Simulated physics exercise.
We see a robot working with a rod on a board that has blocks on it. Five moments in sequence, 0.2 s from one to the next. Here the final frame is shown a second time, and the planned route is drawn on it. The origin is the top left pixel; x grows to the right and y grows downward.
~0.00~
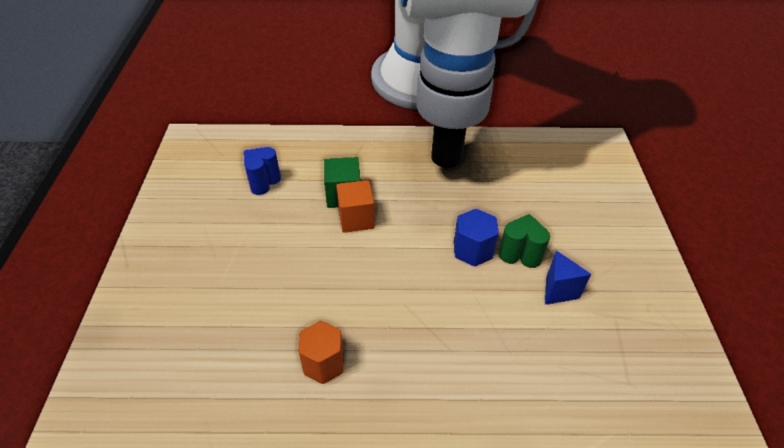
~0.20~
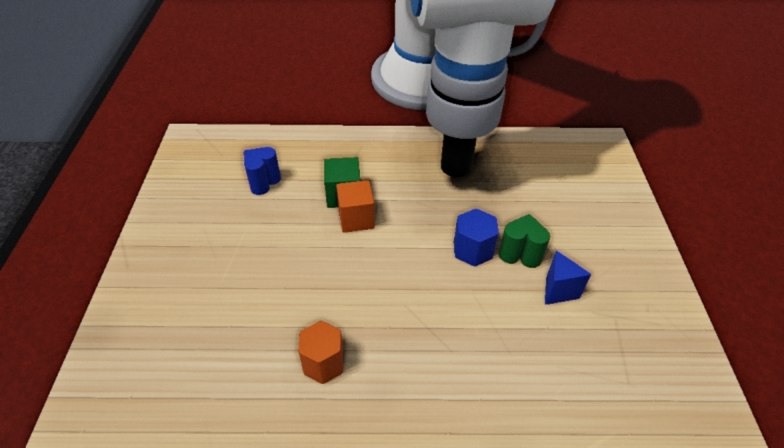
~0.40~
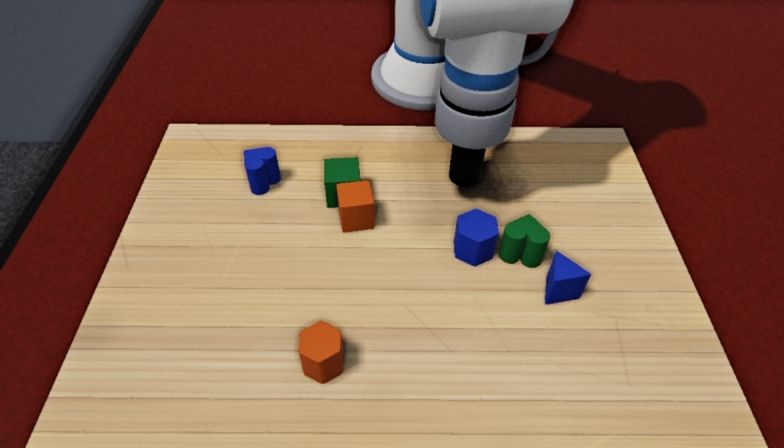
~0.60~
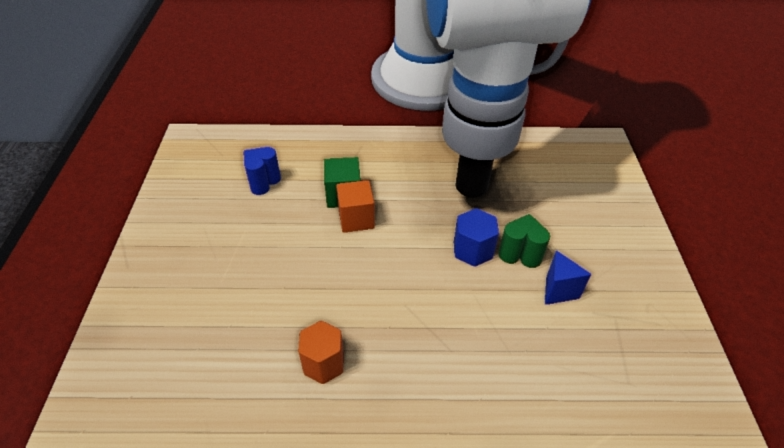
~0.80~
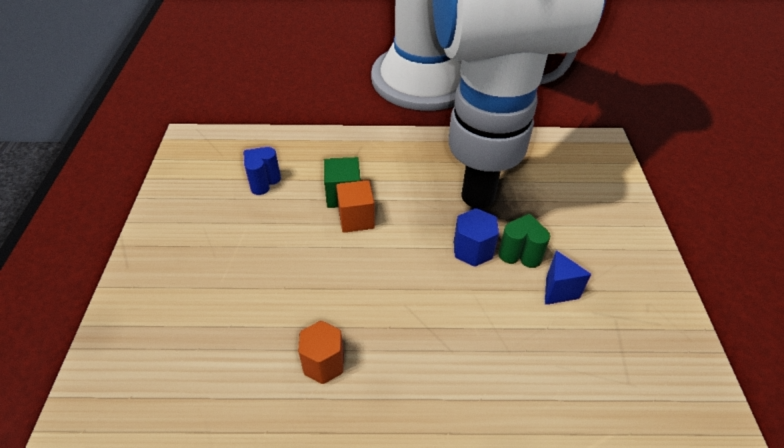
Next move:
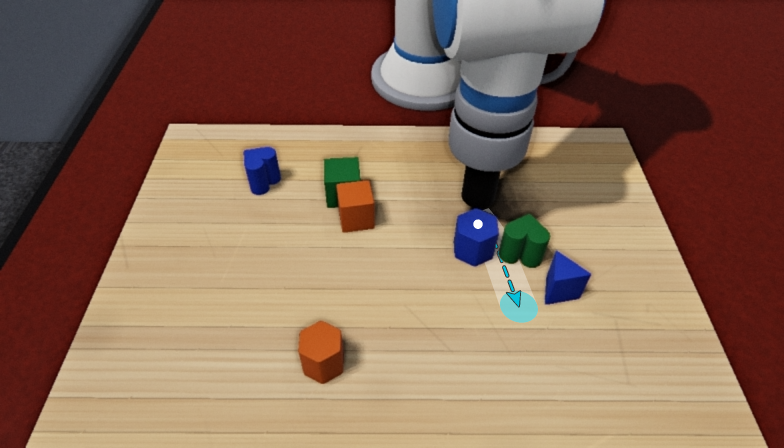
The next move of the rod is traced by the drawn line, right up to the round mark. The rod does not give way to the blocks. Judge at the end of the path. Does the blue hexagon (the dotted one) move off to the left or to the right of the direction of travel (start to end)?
Shifted right.
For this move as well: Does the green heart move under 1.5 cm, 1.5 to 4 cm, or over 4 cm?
Goes 1.5 to 4 cm.
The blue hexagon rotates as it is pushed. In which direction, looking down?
Twists clockwise.
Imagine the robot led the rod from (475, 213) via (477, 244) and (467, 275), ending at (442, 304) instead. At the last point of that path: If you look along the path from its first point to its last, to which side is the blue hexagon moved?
It shifts to the left.
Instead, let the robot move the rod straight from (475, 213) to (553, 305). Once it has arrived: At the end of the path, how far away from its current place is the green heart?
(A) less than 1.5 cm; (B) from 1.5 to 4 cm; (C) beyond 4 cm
Option C.
The line goes from (475, 213) over (493, 240) and (506, 272) to (519, 306); the dot is on the blue hexagon.
On the path given first. One third of the way, rod (497, 225); blue hexagon (479, 238), turned 25° clockwise; green heart (531, 231).
Two thirds of the way, rod (511, 257); blue hexagon (476, 259), turned 80° clockwise; green heart (550, 248), turned 70° anticlockwise; blue triangle (572, 270), turned 15° clockwise.
At the end, rod (524, 291); blue hexagon (477, 263), turned 100° clockwise; green heart (550, 248), turned 70° anticlockwise; blue triangle (572, 270), turned 15° clockwise.
